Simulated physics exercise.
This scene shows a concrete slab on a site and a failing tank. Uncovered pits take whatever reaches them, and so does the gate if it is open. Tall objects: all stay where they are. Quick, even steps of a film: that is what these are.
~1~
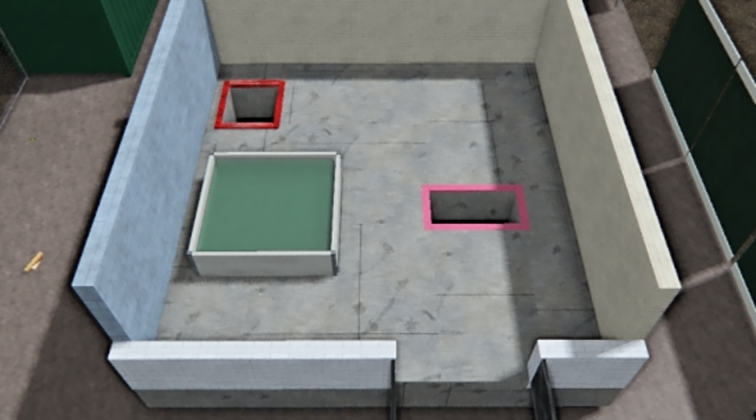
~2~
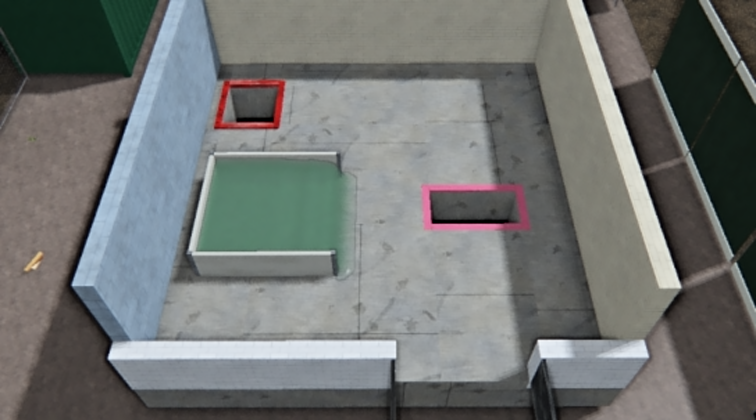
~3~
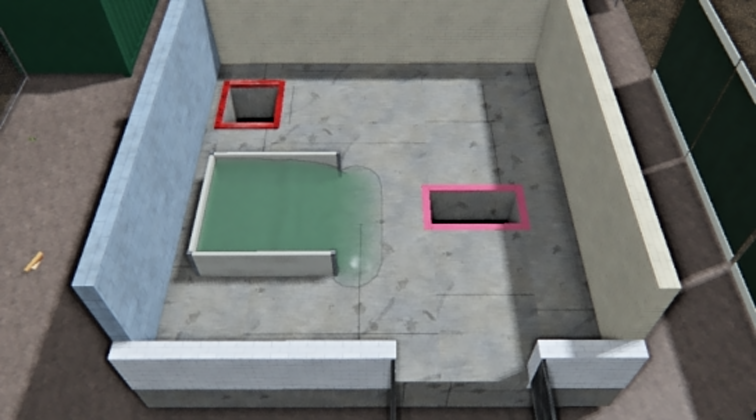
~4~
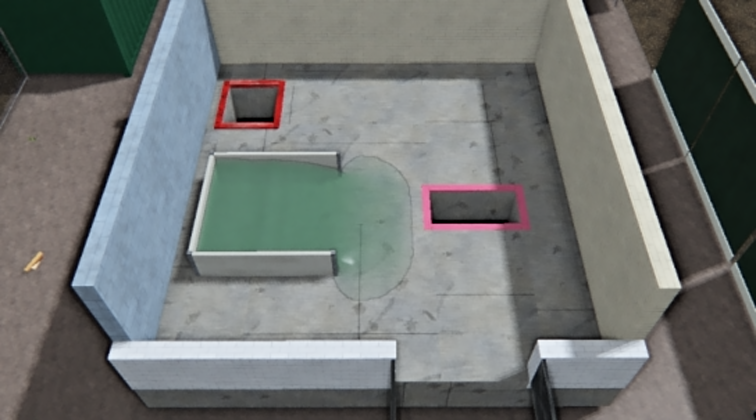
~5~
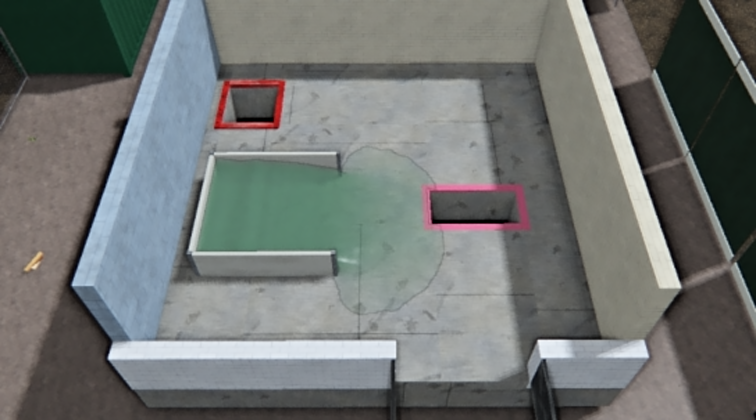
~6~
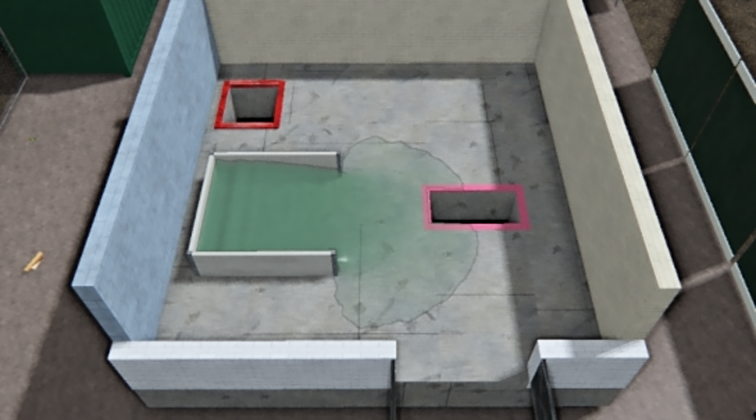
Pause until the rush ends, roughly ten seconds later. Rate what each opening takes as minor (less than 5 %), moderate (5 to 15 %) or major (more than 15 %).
The gate - moderate, the pink pit - major, the red pit - minor.
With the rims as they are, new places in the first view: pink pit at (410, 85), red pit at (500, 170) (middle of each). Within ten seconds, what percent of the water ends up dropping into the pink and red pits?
Pink gets 14 in a hundred; red gets 15 in a hundred.
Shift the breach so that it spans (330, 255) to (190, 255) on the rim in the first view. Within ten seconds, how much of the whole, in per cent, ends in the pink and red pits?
Pink 14 %, red 4 %.
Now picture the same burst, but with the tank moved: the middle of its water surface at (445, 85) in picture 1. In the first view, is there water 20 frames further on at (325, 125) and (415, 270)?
Reading them in sequence: High and dry, followed by high and dry.
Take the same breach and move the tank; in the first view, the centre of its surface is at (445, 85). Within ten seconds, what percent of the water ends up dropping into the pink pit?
Within ten seconds, 20 percent of the total ends up in the pink pit.
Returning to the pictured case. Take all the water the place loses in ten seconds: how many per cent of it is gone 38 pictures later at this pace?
My figure: 80 percent.
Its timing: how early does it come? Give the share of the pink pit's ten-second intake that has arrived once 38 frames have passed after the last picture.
The figure is near 80 per cent.
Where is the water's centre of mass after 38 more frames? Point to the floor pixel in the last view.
That comes out near (442, 193).
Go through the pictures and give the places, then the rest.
In the first frame, still water in the tank at (269, 203).
In the second frame, the front is at (343, 275), out from the gap at (335, 216).
In the third frame, water pours out at (336, 217) and has run to (359, 281).
In the fourth frame, the front is at (387, 285), out from the gap at (336, 218).
In the fifth frame, the front is at (419, 285), out from the gap at (336, 218).
In the sixth frame, water pours out at (336, 218) and has run to (469, 258).
A moment on, water covers 35 % of the floor; the gate 0 %, the pink pit 7 %, the red pit 0 %.
Next, water covers 45 % of the floor; the gate 0 %, the pink pit 15 %, the red pit 0 %.
Then, water covers 50 % of the floor; the gate 3 %, the pink pit 24 %, the red pit 0 %.
Later, water covers 55 % of the floor; the gate 8 %, the pink pit 32 %, the red pit 0 %.
In the end, water covers 85 % of the floor; the gate 12 %, the pink pit 40 %, the red pit 0 %.
